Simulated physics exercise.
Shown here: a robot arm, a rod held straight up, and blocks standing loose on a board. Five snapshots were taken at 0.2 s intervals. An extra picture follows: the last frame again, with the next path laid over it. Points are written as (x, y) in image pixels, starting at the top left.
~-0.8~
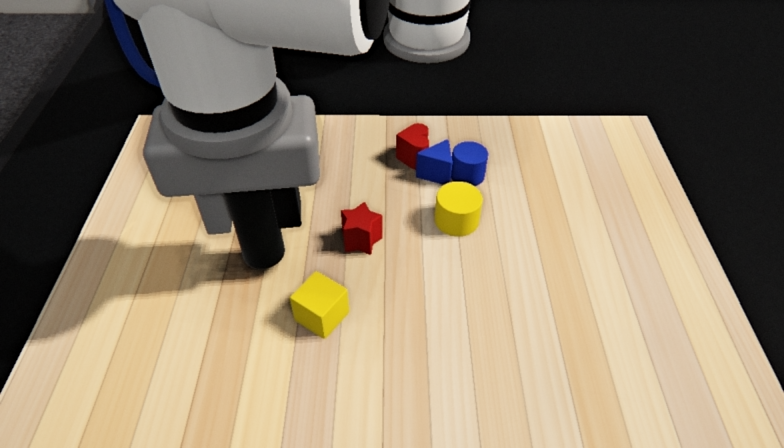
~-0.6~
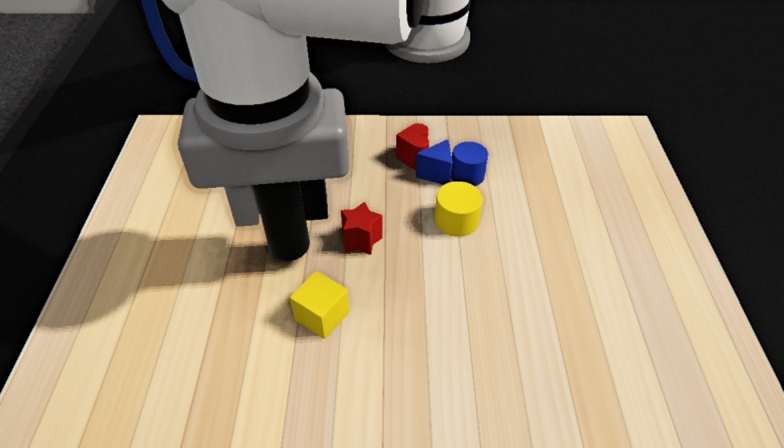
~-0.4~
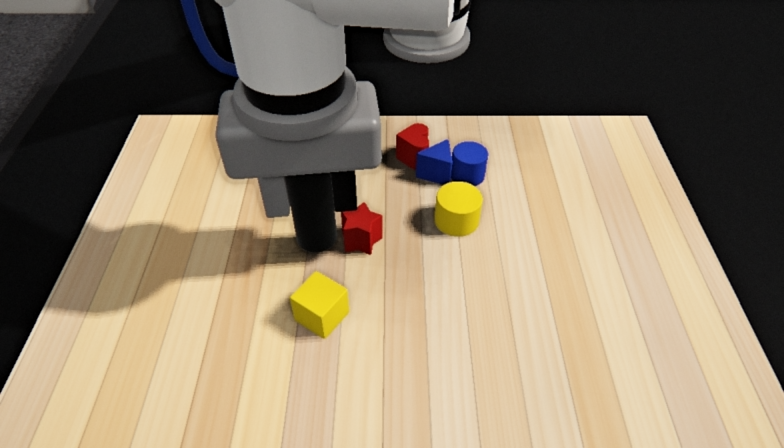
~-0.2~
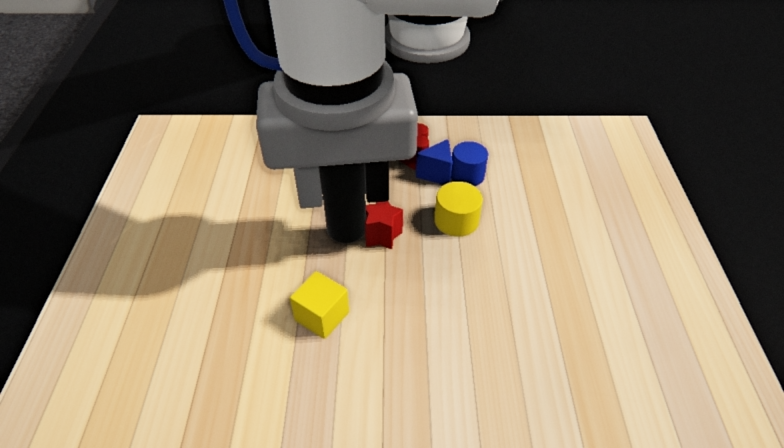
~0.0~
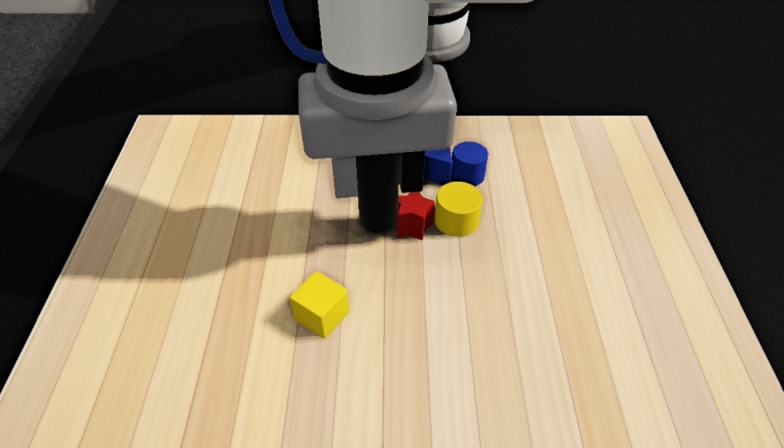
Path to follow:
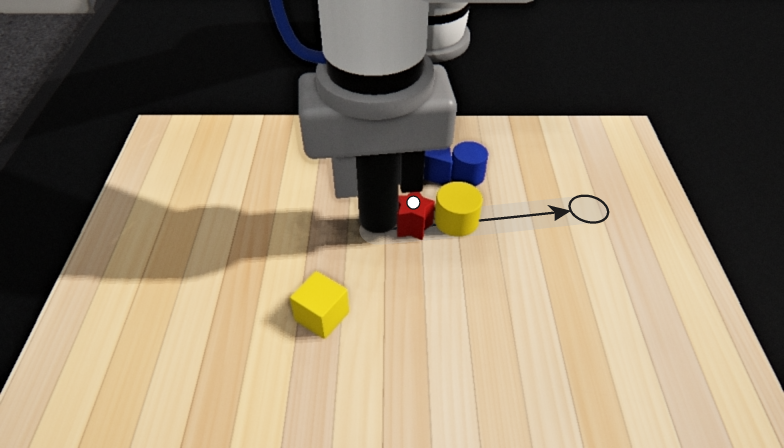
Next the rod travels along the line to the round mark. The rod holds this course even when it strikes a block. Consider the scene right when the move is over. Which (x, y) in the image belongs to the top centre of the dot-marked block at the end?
My estimate: (632, 186).
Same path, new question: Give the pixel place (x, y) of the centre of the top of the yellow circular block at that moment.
The spot you're after is about (654, 169) in the image.
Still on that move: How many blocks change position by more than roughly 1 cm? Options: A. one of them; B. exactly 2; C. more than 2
I'll go with B - exactly 2.
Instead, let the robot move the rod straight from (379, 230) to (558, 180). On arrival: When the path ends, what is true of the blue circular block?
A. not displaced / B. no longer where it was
A (not displaced)
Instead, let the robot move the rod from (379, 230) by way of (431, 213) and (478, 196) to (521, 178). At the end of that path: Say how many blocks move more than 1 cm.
At least three of them.
The drawn path runs from (379, 230) directly to (589, 209); the dot is on the red star.
On the path given first. One third of the way, rod (452, 214); red star (488, 196); yellow circular block (530, 189).
Two thirds of the way, rod (523, 207); red star (562, 192); yellow circular block (592, 178).
At the end, rod (592, 199); red star (632, 186); yellow circular block (654, 169); blue circular block not moved.
